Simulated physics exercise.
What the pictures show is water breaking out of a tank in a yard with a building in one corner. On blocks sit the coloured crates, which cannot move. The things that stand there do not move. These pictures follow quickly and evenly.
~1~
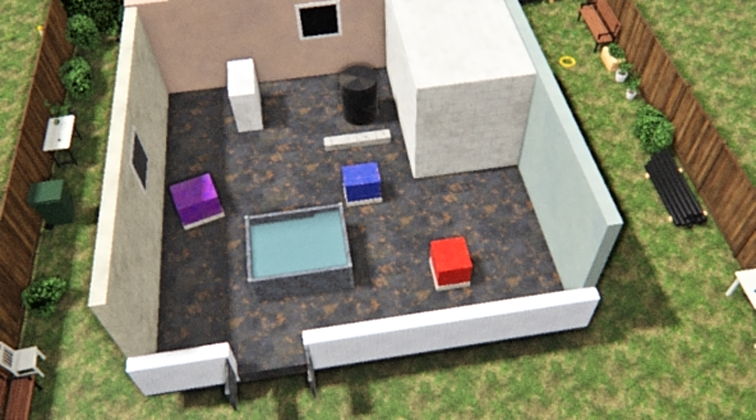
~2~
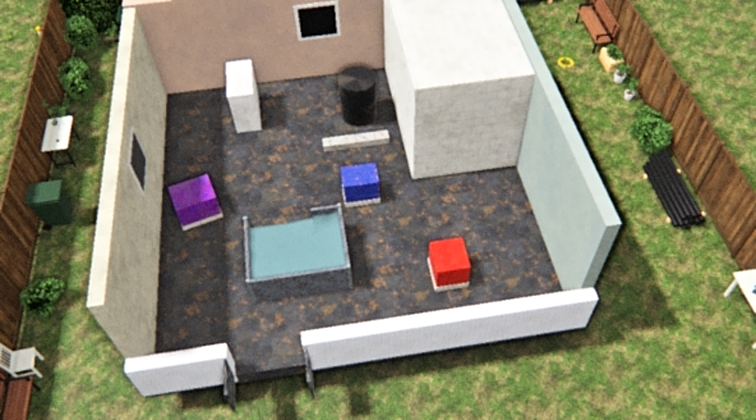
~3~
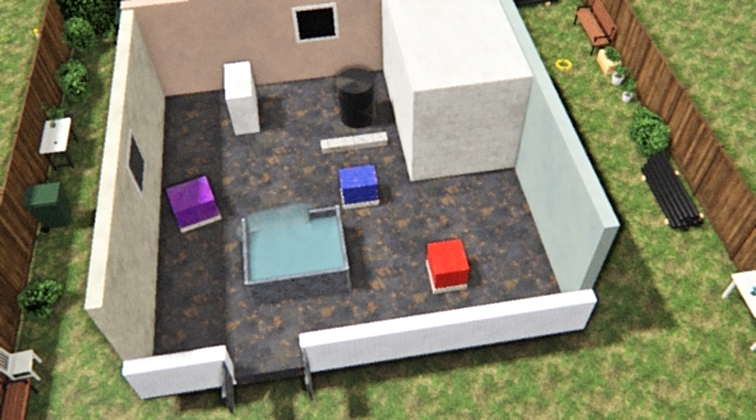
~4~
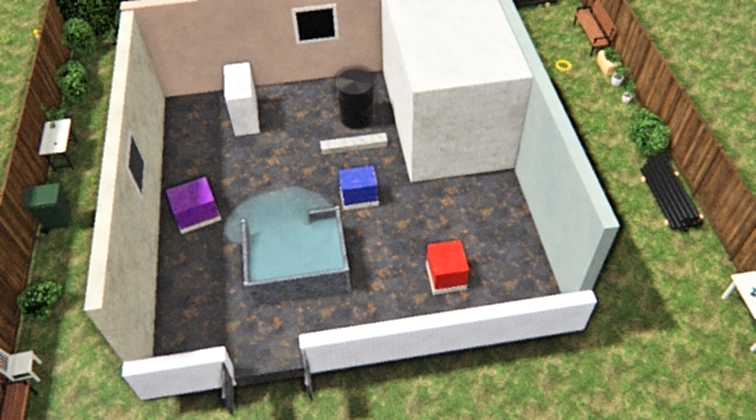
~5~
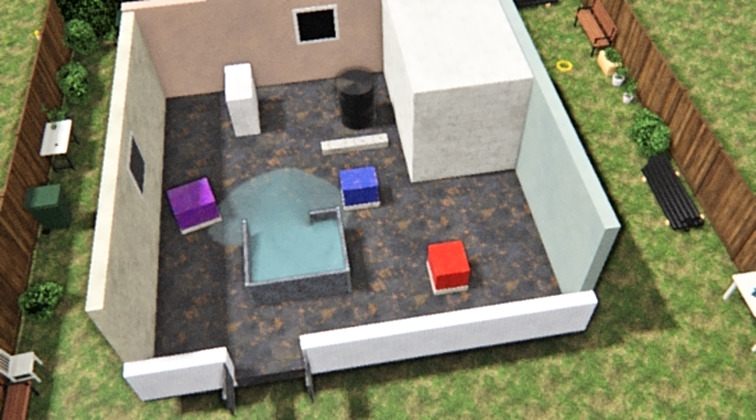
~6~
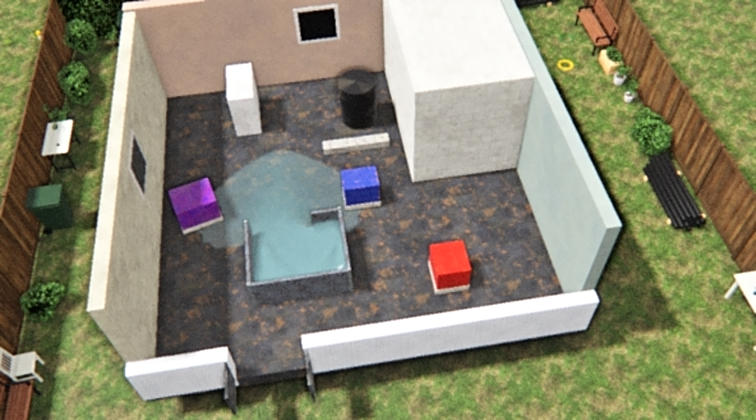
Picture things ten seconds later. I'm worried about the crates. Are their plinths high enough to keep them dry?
Well, the purple crate will get wet, the red crate will stay dry, the blue crate will stay dry.
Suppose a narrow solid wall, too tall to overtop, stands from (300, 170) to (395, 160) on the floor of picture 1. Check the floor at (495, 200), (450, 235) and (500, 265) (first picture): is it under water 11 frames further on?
As listed: Clear, no water, not flooded.
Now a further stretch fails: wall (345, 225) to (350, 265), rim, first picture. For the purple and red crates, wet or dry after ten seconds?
One by one: Purple stays dry; red is topped.
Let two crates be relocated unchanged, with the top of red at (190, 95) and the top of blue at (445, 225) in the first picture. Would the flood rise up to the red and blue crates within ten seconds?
Note: Red crate flooded, blue crate untouched.
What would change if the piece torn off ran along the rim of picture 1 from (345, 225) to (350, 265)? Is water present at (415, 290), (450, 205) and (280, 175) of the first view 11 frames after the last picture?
In that order: Awash, covered, clear.
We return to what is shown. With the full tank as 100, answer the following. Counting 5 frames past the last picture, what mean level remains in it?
I make it 50 per cent.
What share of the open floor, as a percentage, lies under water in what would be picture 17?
My estimate is near 40 per cent.
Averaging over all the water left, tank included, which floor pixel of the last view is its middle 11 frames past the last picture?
About (277, 190) in the last view.
A moment on, water covers 25 % of the floor; the purple crate water round its plinth, the red crate not reached, the blue crate water round its plinth.
Next, water covers 40 % of the floor; the purple crate water round its plinth, the red crate not reached, the blue crate water round its plinth.
Then, water covers 50 % of the floor; the purple crate water round its plinth, the red crate not reached, the blue crate water round its plinth.
Later, water covers 55 % of the floor; the purple crate water round its plinth, the red crate water round its plinth, the blue crate water round its plinth.
In the end, water covers 80 % of the floor; the purple crate was topped, the red crate stayed above the water, the blue crate stayed above the water.
